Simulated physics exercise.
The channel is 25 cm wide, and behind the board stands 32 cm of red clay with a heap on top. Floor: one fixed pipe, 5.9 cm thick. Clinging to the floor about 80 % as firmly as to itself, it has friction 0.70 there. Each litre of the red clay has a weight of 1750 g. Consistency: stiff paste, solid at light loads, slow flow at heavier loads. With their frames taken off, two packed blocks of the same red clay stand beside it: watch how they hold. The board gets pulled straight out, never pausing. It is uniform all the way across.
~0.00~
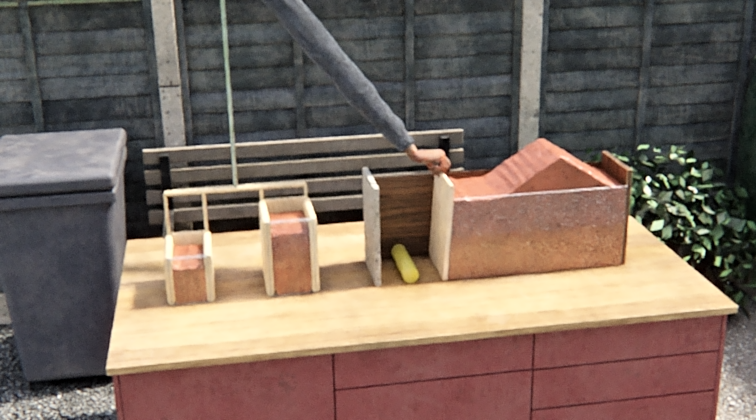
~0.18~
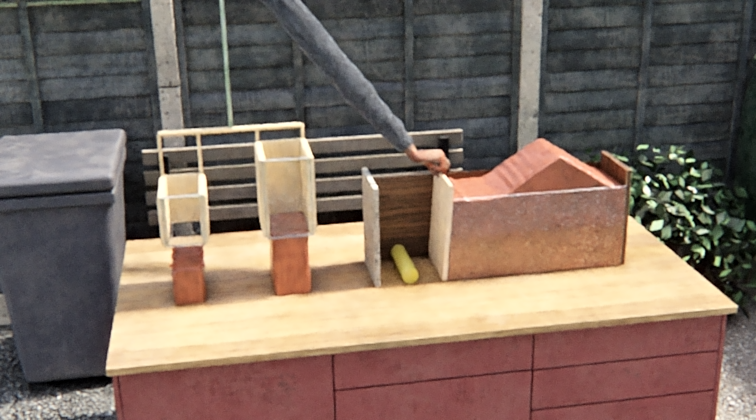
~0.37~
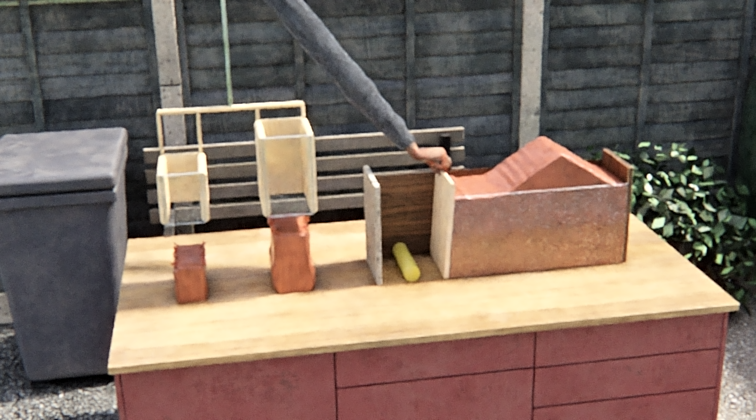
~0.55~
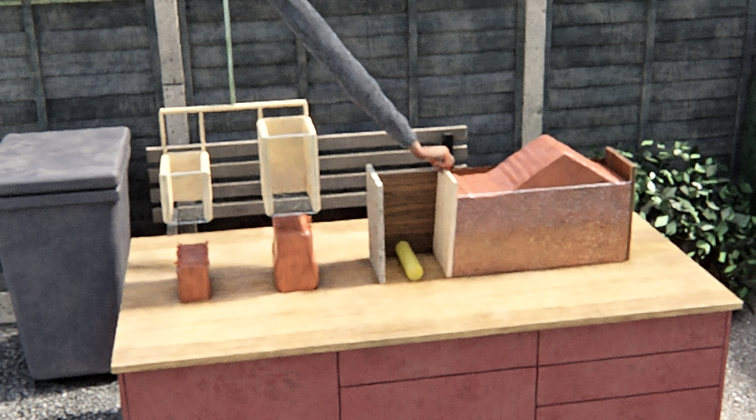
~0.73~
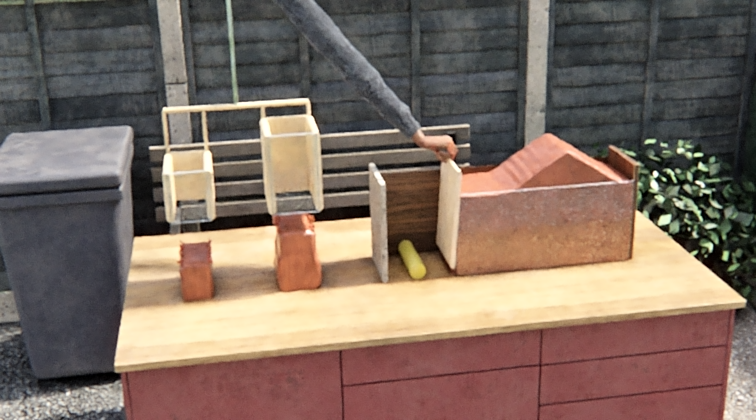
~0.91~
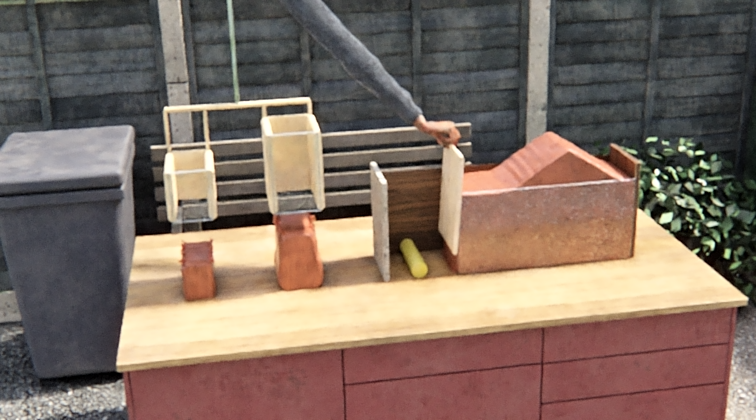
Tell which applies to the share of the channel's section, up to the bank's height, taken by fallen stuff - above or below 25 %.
What applies is below.
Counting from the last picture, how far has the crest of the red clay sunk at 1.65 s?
I'd say near 0.0 centimetres.
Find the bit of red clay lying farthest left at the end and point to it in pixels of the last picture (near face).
Roughly at (437, 273).
After 1.25 s, the face still stands, with nothing on top of the pipe; the channel is 0 % full.
After 1.65 s, the face still stands, with nothing on top of the pipe; the channel is 0 % full.
After 2.05 s, the fallen stuff reaches 5 % of the way across, with nothing on top of the pipe; the channel is 3 % full.
After 2.45 s, the fallen stuff reaches 20 % of the way across, with nothing on top of the pipe; the channel is 13 % full.
After 2.96 s, the fallen stuff reaches 30 % of the way across, with nothing on top of the pipe; the channel is 19 % full.
